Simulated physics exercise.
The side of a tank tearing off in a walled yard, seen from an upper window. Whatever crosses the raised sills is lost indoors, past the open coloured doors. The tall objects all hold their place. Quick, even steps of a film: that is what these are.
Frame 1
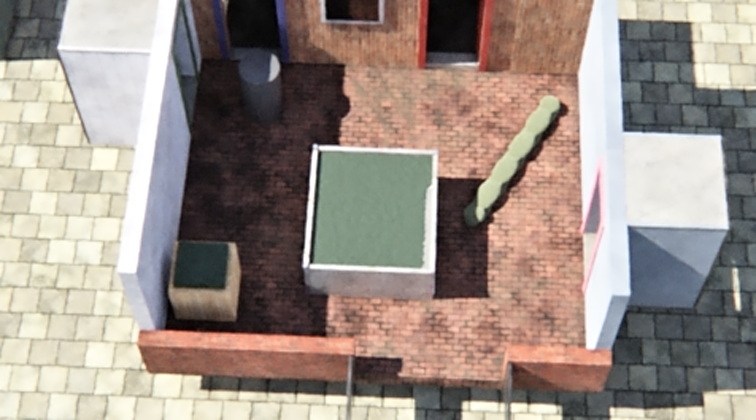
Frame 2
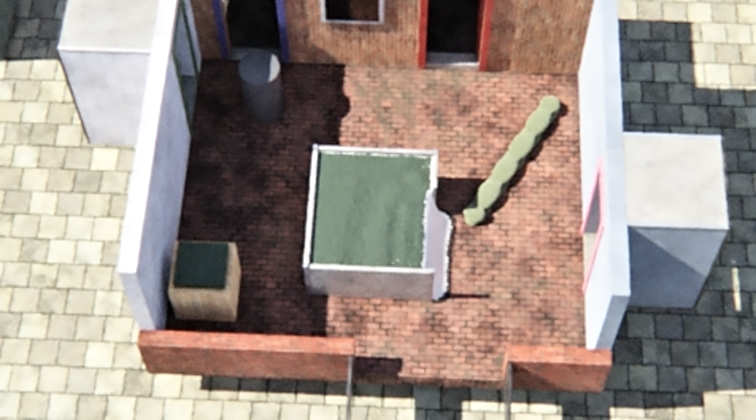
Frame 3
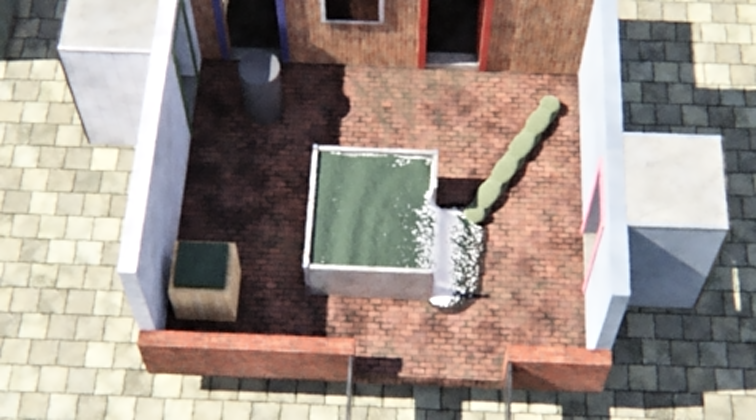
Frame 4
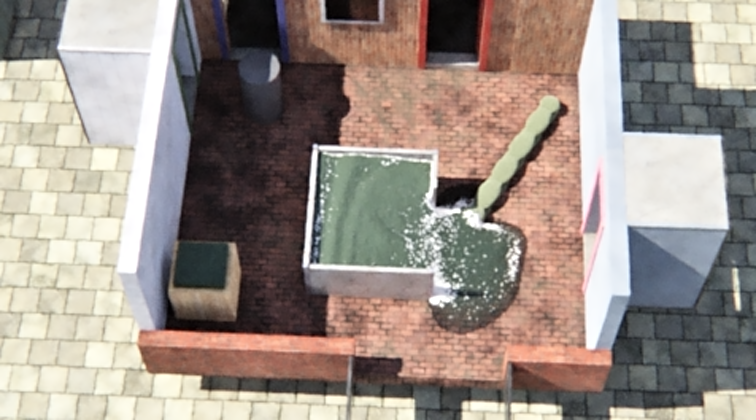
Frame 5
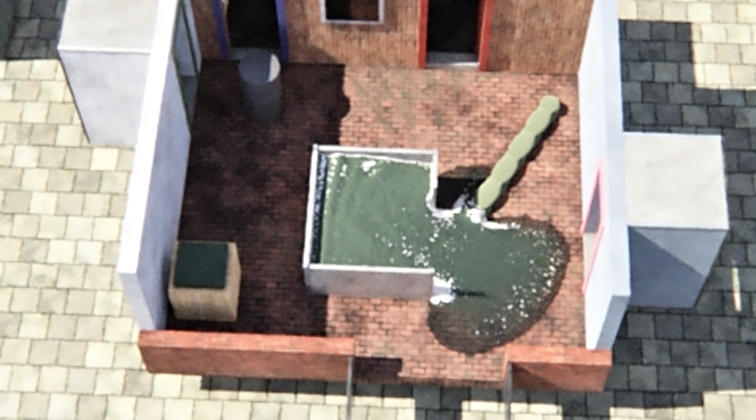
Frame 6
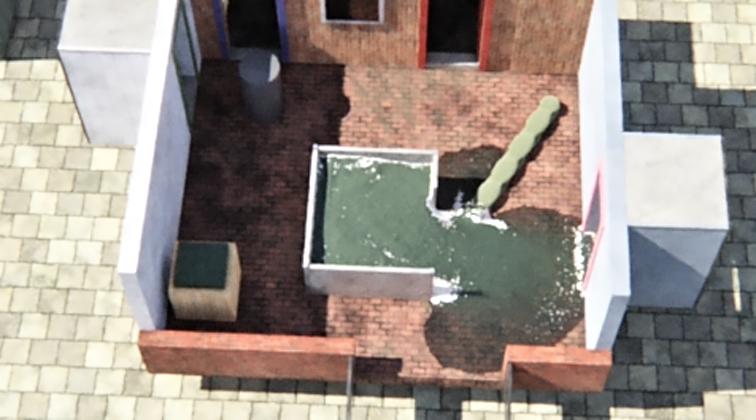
A walled brick yard is seen from above, with a square white-sided tank of dark green water in the middle. A grey cylinder stands at back left, a wooden box with a dark top at front left, and a bumpy green strip slants at right. The tank's right side tears open and foaming water pours out, spreading rightward across the bricks to the right wall, while the camera stays still.
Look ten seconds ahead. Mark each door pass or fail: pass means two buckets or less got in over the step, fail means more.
Pink door - fail, red door - pass, green door - pass, blue door - pass.
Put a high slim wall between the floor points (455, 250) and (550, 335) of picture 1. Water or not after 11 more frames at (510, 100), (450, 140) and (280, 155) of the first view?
Taking the points in turn, they are inundated, inundated and high and dry.
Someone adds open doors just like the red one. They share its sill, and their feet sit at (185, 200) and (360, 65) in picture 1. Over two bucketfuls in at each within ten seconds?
Falls short, then falls short.
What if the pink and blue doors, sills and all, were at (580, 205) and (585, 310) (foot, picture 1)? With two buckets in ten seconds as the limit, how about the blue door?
Checking it, I find the blue door overflows.
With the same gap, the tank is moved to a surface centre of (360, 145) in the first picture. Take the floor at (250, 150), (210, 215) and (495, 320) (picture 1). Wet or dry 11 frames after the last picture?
Going through the three spots in turn: Stays untouched, stays untouched, gets wet.
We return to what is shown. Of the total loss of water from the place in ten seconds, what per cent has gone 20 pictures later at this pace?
My figure: 55 percent.
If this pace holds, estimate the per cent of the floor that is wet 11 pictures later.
Roughly 30 percent, I'd say.
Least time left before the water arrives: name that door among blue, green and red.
It's the red-painted one.
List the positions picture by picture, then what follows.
In the first frame, still water in the water tank at (372, 210).
In the second frame, the front is at (434, 300), out from the gap at (430, 247).
In the third frame, water pours out at (430, 248) and has run to (463, 209).
In the fourth frame, the front is at (520, 238), out from the gap at (430, 249).
In the fifth frame, water pours out at (430, 249) and has run to (562, 247).
In the sixth frame, the front is at (591, 280), out from the gap at (430, 249).
A moment on, water covers 35 % of the floor; the pink door far over two buckets in, the red door not reached, the green door not reached, the blue door not reached.
Next, water covers 30 % of the floor; the pink door far over two buckets in, the red door wet at the sill, nothing in, the green door not reached, the blue door not reached.
Then, water covers 45 % of the floor; the pink door far over two buckets in, the red door wet at the sill, nothing in, the green door not reached, the blue door not reached.
Later, water covers 75 % of the floor; the pink door far over two buckets in, the red door wet at the sill, nothing in, the green door not reached, the blue door not reached.
In the end, water covers 95 % of the floor; the pink door far over two buckets in, the red door wet at the sill, nothing in, the green door wet at the sill, nothing in, the blue door under two buckets in.
